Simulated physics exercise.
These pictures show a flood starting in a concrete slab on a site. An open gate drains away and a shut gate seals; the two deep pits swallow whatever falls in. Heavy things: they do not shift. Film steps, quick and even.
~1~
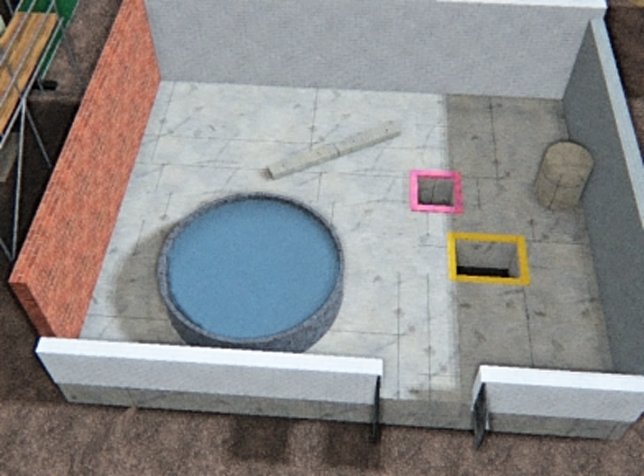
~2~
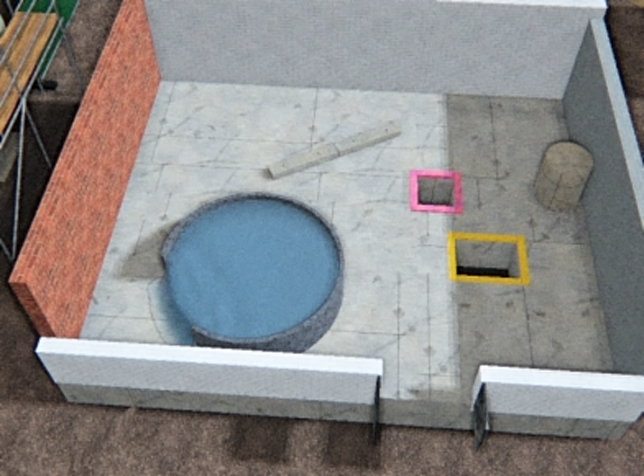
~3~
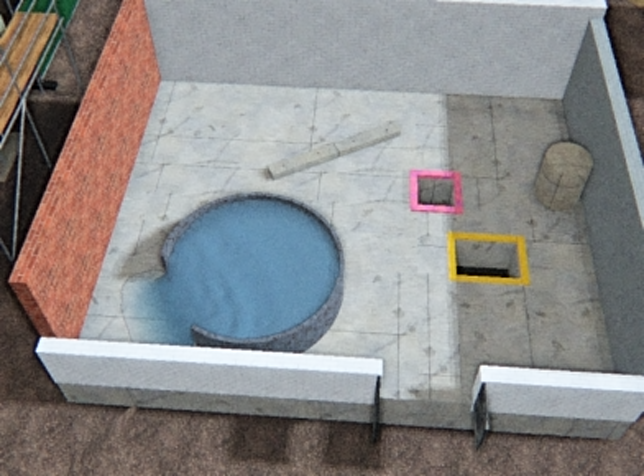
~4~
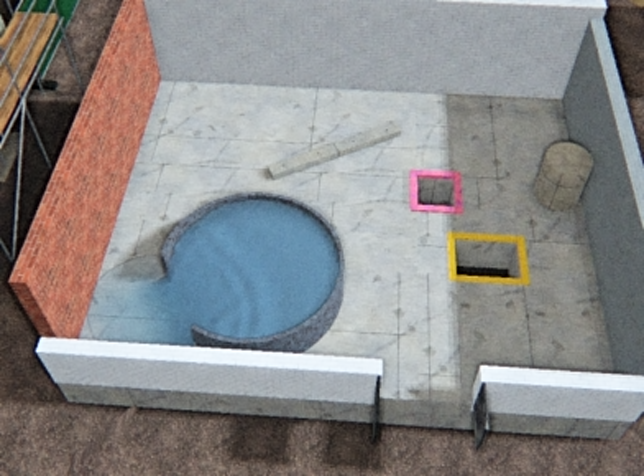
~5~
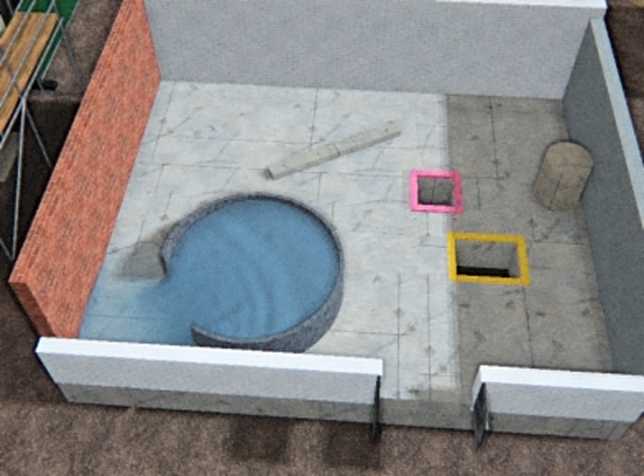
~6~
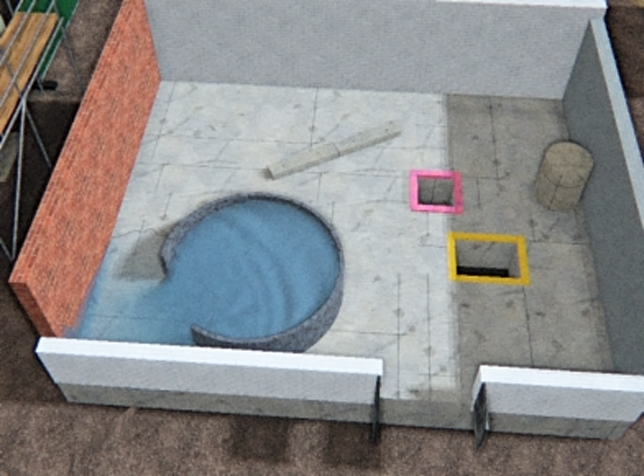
On a walled concrete slab, water pours from the round pool's left side and spreads leftward.
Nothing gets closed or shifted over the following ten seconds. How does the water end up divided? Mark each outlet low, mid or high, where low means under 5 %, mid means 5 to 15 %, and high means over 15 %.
Marks - gate: Low, pink pit: Low, yellow pit: Low.
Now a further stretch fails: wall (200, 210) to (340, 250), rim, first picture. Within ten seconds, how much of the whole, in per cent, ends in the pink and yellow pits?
Pink 12 %, yellow 12 %.
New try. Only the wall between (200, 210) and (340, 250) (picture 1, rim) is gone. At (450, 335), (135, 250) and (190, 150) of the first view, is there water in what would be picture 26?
Well, the first is missed by the spill, the next missed by the spill, the last hit by the spill.
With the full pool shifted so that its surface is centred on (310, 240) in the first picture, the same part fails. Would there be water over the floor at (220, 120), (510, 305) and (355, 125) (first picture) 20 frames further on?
In turn: Covered, free of water, dry.
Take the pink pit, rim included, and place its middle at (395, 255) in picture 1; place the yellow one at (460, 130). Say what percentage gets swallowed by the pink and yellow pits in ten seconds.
Estimated shares - pink: 0 %; yellow: 8 %.
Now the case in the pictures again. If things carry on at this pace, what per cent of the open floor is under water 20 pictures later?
I'd say close to 45 per cent.
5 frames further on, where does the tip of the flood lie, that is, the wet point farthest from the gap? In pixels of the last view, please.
My estimate: Roughly (128, 189).
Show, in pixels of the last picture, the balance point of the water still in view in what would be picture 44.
The centre of mass sits at about (252, 224).
A moment on, water covers 10 % of the floor; the gate 0 %, the pink pit 0 %, the yellow pit 0 %.
Next, water covers 15 % of the floor; the gate 0 %, the pink pit 0 %, the yellow pit 0 %.
Then, water covers 45 % of the floor; the gate 0 %, the pink pit 0 %, the yellow pit 0 %.
Later, water covers 60 % of the floor; the gate 0 %, the pink pit 0 %, the yellow pit 0 %.
In the end, water covers 80 % of the floor; the gate 0 %, the pink pit 0 %, the yellow pit 1 %.
